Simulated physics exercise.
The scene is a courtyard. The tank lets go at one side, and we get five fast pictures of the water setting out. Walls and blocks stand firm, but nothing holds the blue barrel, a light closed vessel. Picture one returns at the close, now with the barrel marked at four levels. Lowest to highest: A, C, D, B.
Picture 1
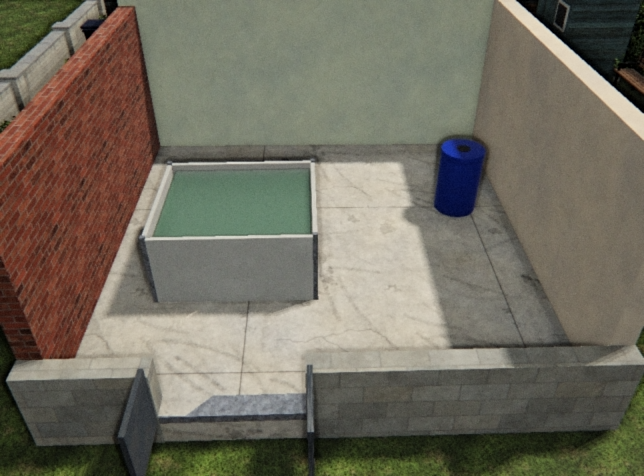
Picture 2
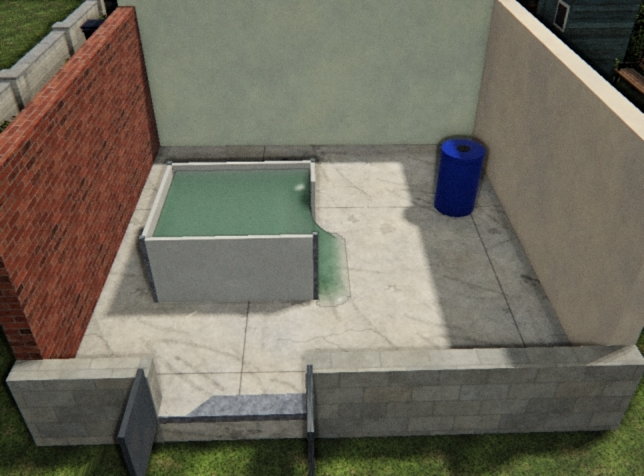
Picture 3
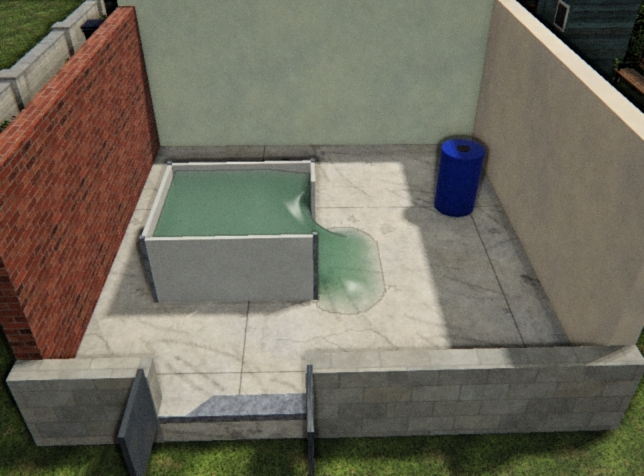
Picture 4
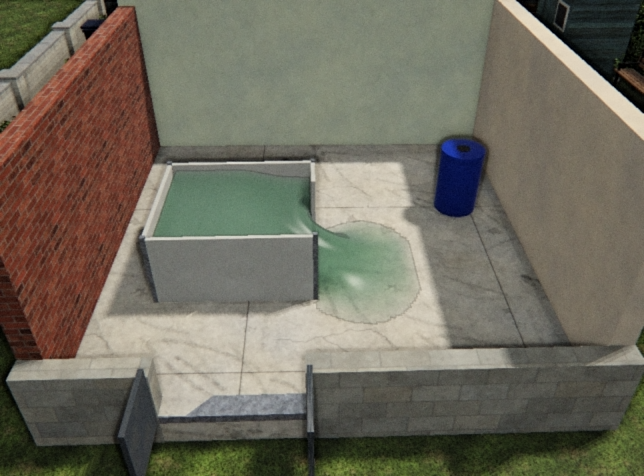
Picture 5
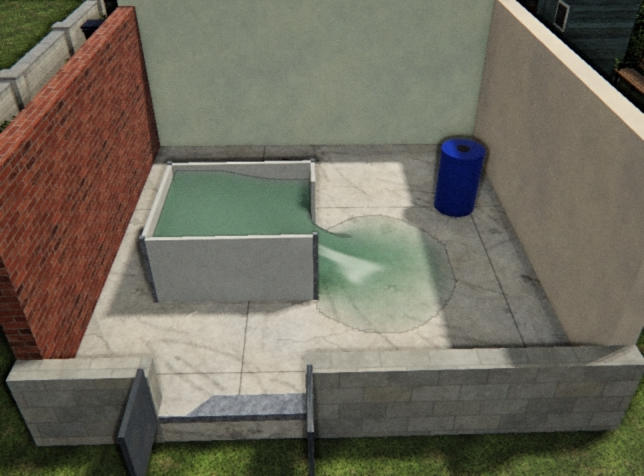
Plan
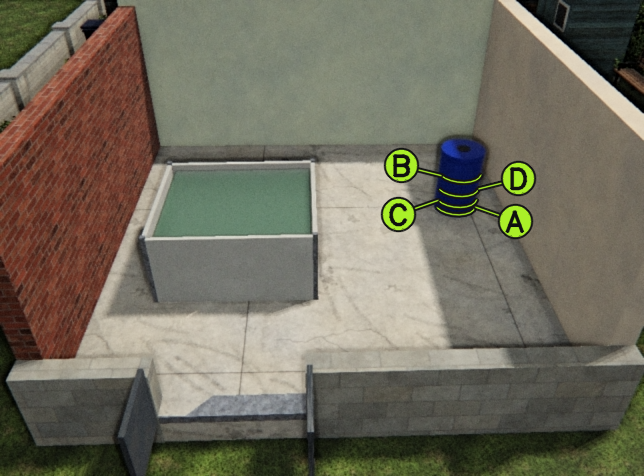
The video shows a walled courtyard with a full tank of green water and a blue barrel to its right; water pours from the tank's right side and spreads across the concrete in a widening, rounded puddle.
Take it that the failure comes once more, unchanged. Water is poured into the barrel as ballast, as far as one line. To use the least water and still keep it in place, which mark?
Mark D.
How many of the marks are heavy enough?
Two of them.
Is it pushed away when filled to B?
No, that is safe.
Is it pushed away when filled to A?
Yes, it does.
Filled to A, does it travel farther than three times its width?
Yes.
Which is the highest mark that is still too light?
Here it is mark C.
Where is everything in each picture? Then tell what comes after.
Lid of the blue barrel at (463, 149); tank full, its middle at (236, 202); open gate at (230, 359).
Water covers 2 % of the ground and is seen nearest the barrel at (333, 235).
Water covers 5 % of the ground and is seen nearest the barrel at (368, 240).
Water covers 8 % of the ground and is seen nearest the barrel at (397, 238).
Lid of the blue barrel at (463, 149); water covers 12 % of the ground and is seen nearest the barrel at (425, 235).
On the marked copy, A at (459, 214); B at (464, 182); C at (460, 207); D at (462, 196); from the bottom up A, C, D, B.
If A is chosen, it is pushed about 7 times its own width away.
If B is chosen, it does not move.
If C is chosen, it is pushed about its own width away.
If D is chosen, it does not move.
